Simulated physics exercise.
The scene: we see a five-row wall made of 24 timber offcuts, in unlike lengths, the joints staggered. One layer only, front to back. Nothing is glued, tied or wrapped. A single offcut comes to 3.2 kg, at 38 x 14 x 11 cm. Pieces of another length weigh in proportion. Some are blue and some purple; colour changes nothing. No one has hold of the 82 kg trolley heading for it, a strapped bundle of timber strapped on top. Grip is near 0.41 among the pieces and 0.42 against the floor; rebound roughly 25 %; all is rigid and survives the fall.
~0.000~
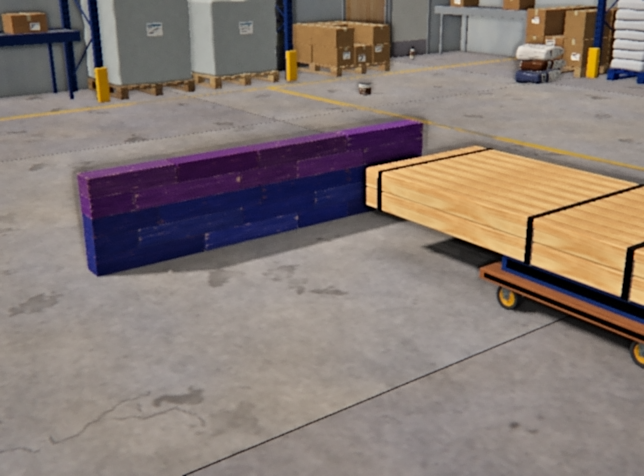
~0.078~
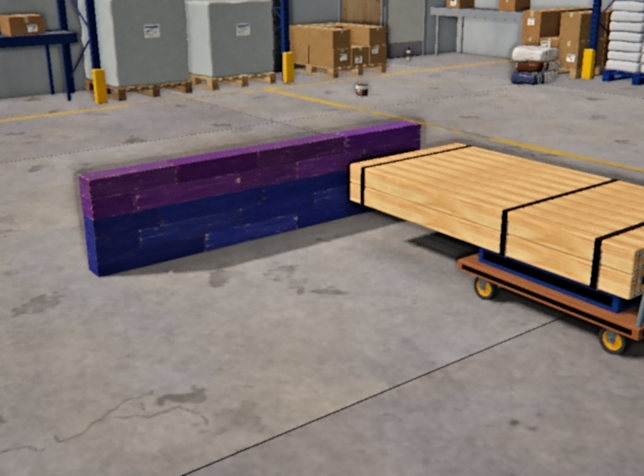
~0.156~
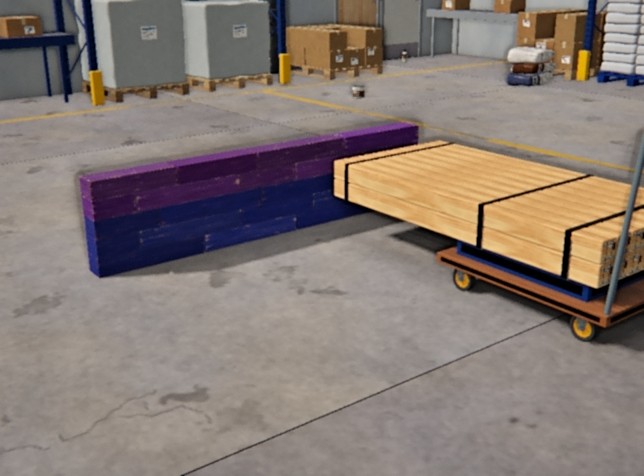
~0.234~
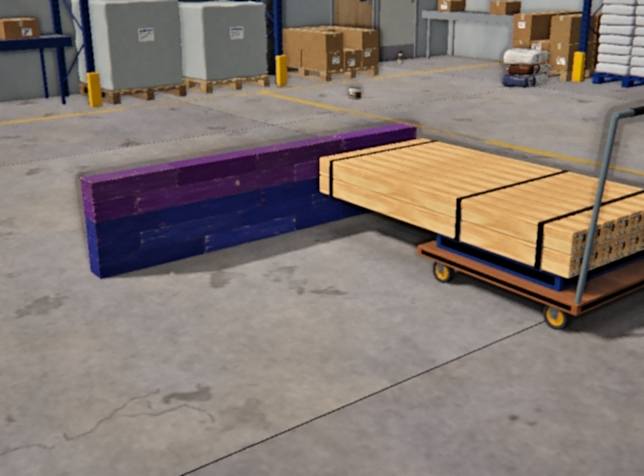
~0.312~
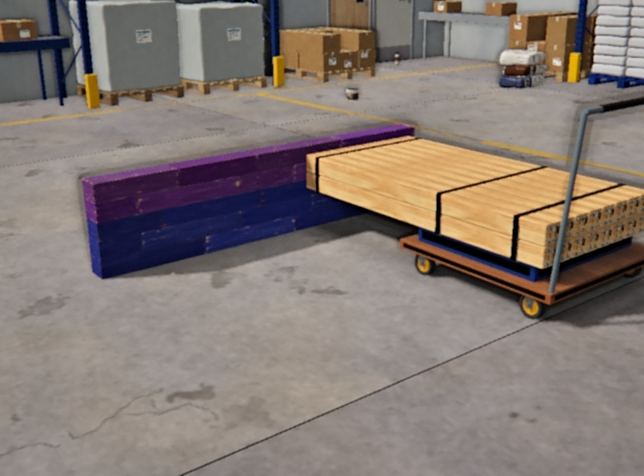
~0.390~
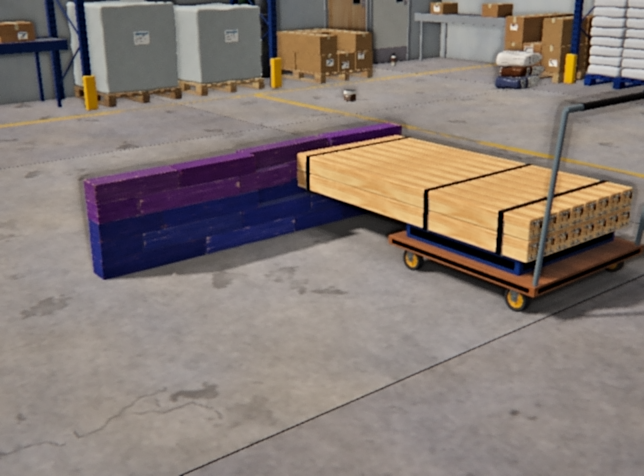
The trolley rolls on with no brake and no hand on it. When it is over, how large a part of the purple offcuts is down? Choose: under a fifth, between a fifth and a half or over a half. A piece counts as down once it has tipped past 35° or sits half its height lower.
The part is upwards of a half.
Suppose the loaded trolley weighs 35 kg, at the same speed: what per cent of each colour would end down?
In that case blue 30, purple 70 per cent.
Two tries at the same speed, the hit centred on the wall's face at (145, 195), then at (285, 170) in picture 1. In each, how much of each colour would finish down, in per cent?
Blue 20 then 20, purple 70 then 70 per cent.
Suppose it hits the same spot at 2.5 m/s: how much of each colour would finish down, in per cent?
Then blue 30, purple 40 per cent.
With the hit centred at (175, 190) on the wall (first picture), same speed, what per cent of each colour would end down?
Then blue 30, purple 70 per cent.
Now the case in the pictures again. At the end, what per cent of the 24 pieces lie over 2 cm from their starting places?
It is 60 per cent.
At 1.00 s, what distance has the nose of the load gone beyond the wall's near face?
About 70 cm past it.
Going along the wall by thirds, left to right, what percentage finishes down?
Left 10, middle 50, right 80 per cent.
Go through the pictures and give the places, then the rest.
In the first frame (pixels give the middle of a visible side; the camera moves round a little), load (373, 181) 55 cm short of the wall; top purple offcut (305, 151); top blue offcut (213, 205); none has stirred.
In the second frame, load (356, 177) 41 cm short of the wall; top purple offcut (304, 152).
In the third frame, load (340, 173) 27 cm short of the wall; top purple offcut (303, 153).
In the fourth frame, load (325, 170) 14 cm short of the wall; top purple offcut (302, 155).
In the fifth frame, load (311, 166) just touching; top purple offcut (301, 155).
In the sixth frame, load (302, 165) 9 cm into the wall's line; top purple offcut (291, 153) 10 cm from its place; top blue offcut (214, 209); movement in 9 of them.
After 0.48 s, load 18 cm past the wall's line, still rolling; none of the 9 purple offcuts down (0 of 24 in all colours); top purple offcut 14° from how it stood.
After 0.64 s, load 34 cm past the wall's line, still rolling; 4 of the 9 purple offcuts down (7 of 24 in all colours); top purple offcut 30° from how it stood, 15 cm lower.
After 1.00 s, load 69 cm past the wall's line, still rolling; 6 of the 9 purple offcuts down (9 of 24 in all colours); top purple offcut on its side.
After 1.54 s, load 1.10 m past the wall's line, still rolling; 6 of the 9 purple offcuts down (11 of 24 in all colours); top purple offcut upside down.
In the end (2.1 s), load 1.21 m past the wall's line, stopped; 6 of the 9 purple offcuts down (11 of 24 in all colours); top purple offcut upside down; top blue offcut unmoved. That is 67 per cent. From the last view, middles, top purple offcut near (177, 194), top blue offcut near (208, 206).
